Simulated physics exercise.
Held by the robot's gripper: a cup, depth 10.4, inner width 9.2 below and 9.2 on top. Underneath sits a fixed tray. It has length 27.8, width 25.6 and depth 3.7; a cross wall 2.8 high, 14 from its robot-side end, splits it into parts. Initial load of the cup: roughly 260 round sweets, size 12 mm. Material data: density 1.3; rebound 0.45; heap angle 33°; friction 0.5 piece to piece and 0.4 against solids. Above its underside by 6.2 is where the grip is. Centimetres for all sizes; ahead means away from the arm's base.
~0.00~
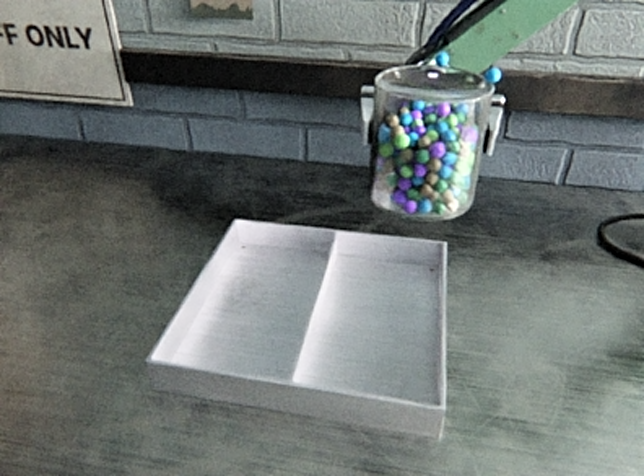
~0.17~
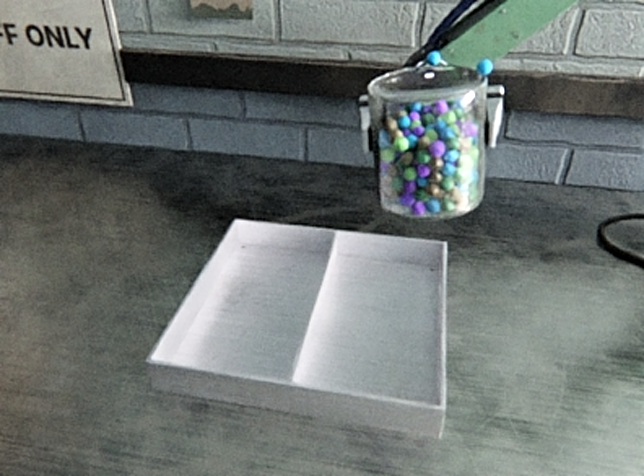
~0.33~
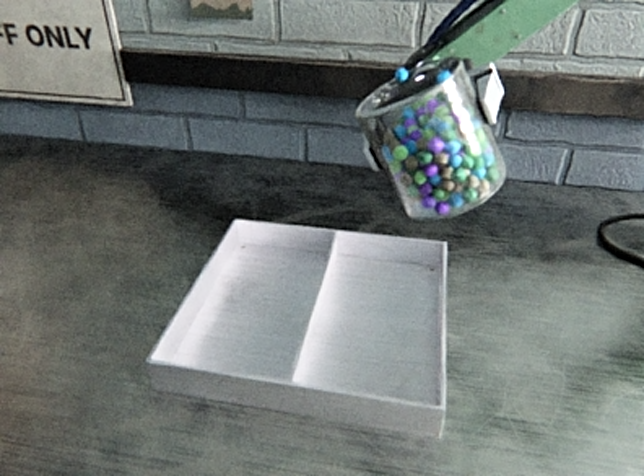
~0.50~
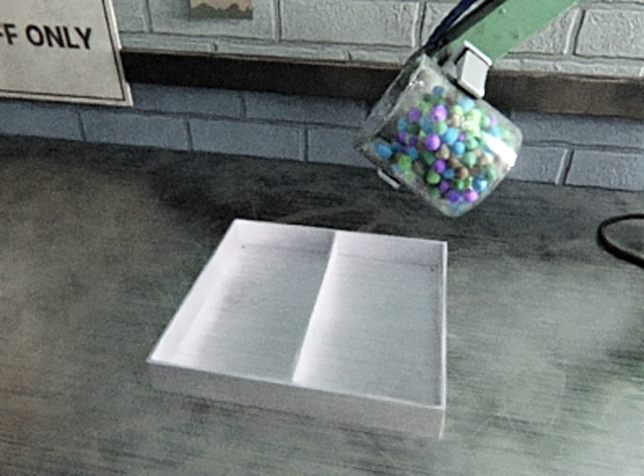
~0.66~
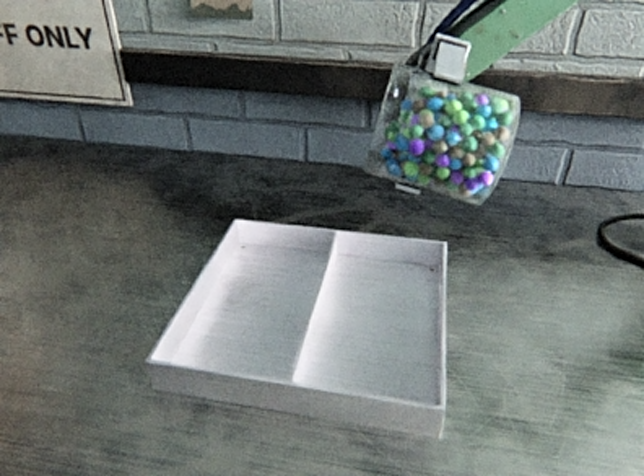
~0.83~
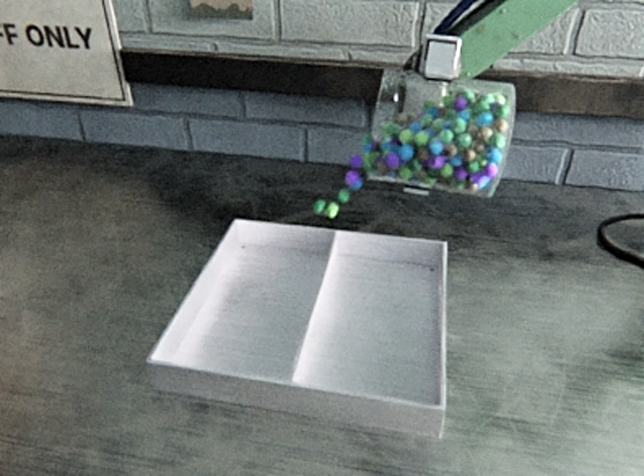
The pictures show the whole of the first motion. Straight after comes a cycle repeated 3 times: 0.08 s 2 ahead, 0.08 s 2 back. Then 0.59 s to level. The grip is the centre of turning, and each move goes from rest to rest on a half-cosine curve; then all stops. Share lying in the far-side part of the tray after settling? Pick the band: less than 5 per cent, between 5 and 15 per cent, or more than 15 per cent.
The share is more than 15 per cent.
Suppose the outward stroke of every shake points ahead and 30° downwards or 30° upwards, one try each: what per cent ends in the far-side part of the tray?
Near 30 and 45 percent respectively.
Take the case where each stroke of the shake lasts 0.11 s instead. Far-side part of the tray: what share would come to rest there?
Around 25 percent.
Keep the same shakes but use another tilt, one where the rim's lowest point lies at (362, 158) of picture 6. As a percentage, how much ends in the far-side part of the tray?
The share is about 20 percent.
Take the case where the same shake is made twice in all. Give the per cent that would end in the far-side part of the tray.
In that case some 35 per cent.
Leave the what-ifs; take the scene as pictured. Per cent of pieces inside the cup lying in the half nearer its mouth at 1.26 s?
Some 60 percent is in that half.
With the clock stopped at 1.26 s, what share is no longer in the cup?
About 45 per cent.
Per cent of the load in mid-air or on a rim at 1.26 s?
About 11 %.
After 1.26 s, tilted 86° forward, highest piece 24 above the table; 152 in the cup, 69 in the far-side part, 16 in the robot-side part, 28 in flight or on a rim.
After 1.69 s, tilted 25° forward, highest piece 26 above the table; 117 in the far-side part, 109 in the cup, 37 in the robot-side part, 2 in flight or on a rim.
After 2.10 s, level, highest piece 25 above the table; 119 in the far-side part, 109 in the cup, 37 in the robot-side part.
After 3.15 s, level, highest piece 25 above the table; 119 in the far-side part, 109 in the cup, 37 in the robot-side part.
In the end, 119 in the far-side part, 109 in the cup, 37 in the robot-side part. That is 45 % in the far-side part of the tray.
